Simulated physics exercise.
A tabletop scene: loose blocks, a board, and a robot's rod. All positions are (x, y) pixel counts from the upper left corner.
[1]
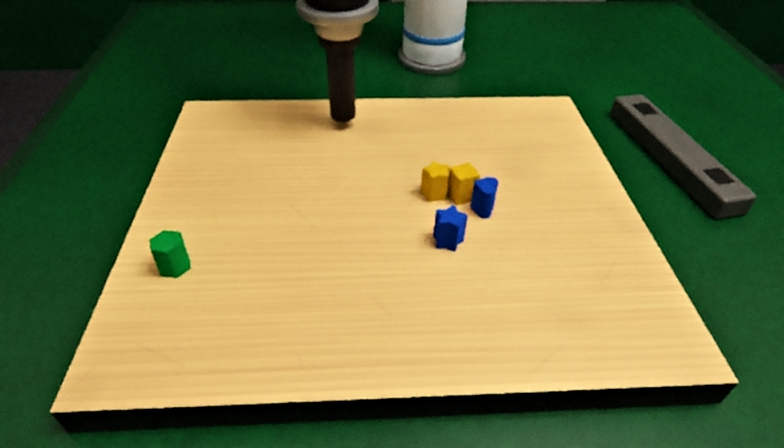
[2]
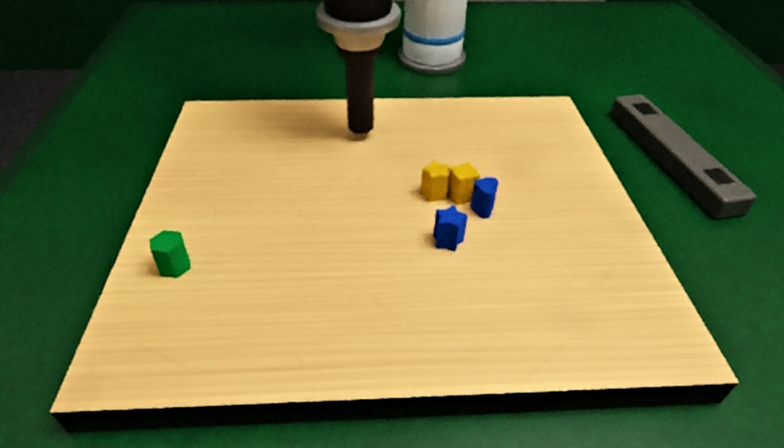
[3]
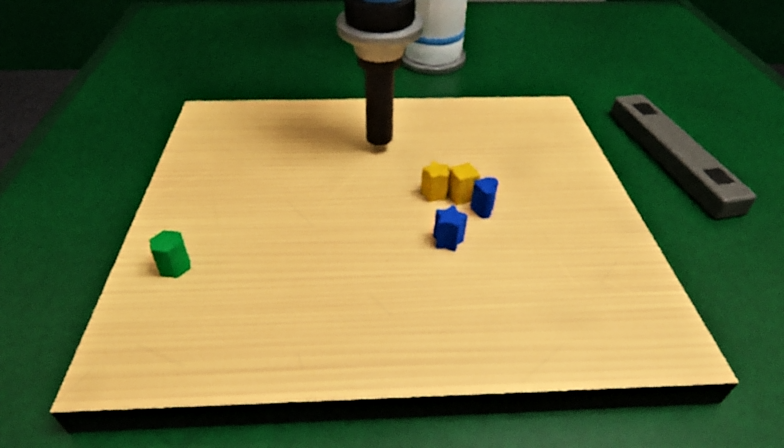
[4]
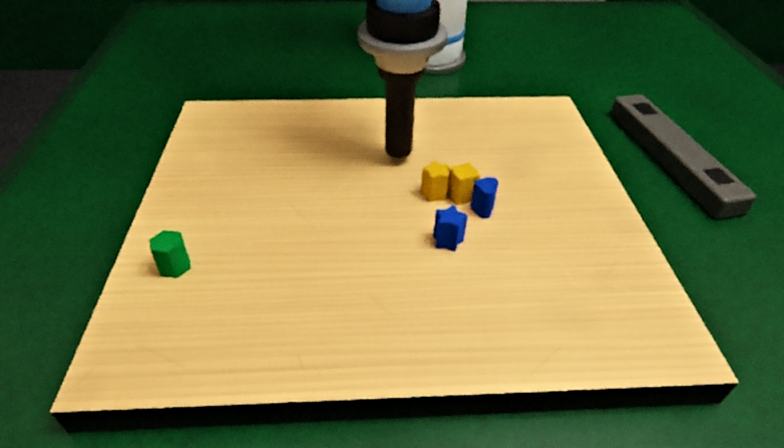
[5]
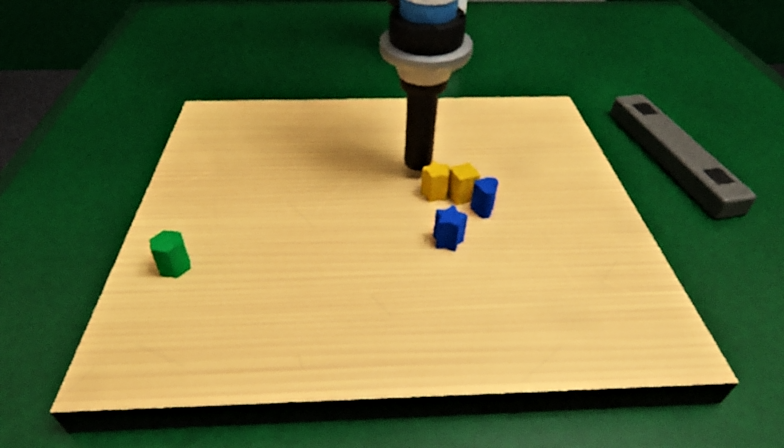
A dark rod moves right and toward the viewer, nearing the yellow star block.
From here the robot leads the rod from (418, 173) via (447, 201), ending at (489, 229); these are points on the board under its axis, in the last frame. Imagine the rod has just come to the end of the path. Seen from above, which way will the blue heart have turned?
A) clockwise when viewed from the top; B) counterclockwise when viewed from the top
Choice A: Clockwise when viewed from the top.
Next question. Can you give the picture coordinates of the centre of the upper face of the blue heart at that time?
I expect it at (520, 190).
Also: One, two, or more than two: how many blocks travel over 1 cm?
The push moves three or more blocks more than 1 cm.
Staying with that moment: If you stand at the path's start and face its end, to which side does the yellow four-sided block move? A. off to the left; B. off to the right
The correct letter is A.
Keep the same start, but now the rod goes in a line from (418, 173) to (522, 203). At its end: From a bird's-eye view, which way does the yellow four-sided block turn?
From above, clockwise.
The first path, step by step. One third of the way, rod at (437, 183); yellow star block at (446, 183), turned 30° clockwise; yellow four-sided block at (474, 176), turned 45° anticlockwise; blue heart at (497, 187).
Two thirds of the way, rod at (461, 201); yellow star block at (462, 202), turned 55° clockwise; blue star block at (451, 221), turned 20° clockwise; yellow four-sided block at (490, 181), turned 85° anticlockwise; blue heart at (516, 190), turned 35° clockwise.
At the end, rod at (491, 219); yellow star block at (476, 215), turned 95° clockwise; blue star block at (450, 226), turned 50° clockwise; yellow four-sided block at (497, 181), turned 110° anticlockwise; blue heart at (520, 190), turned 60° clockwise.
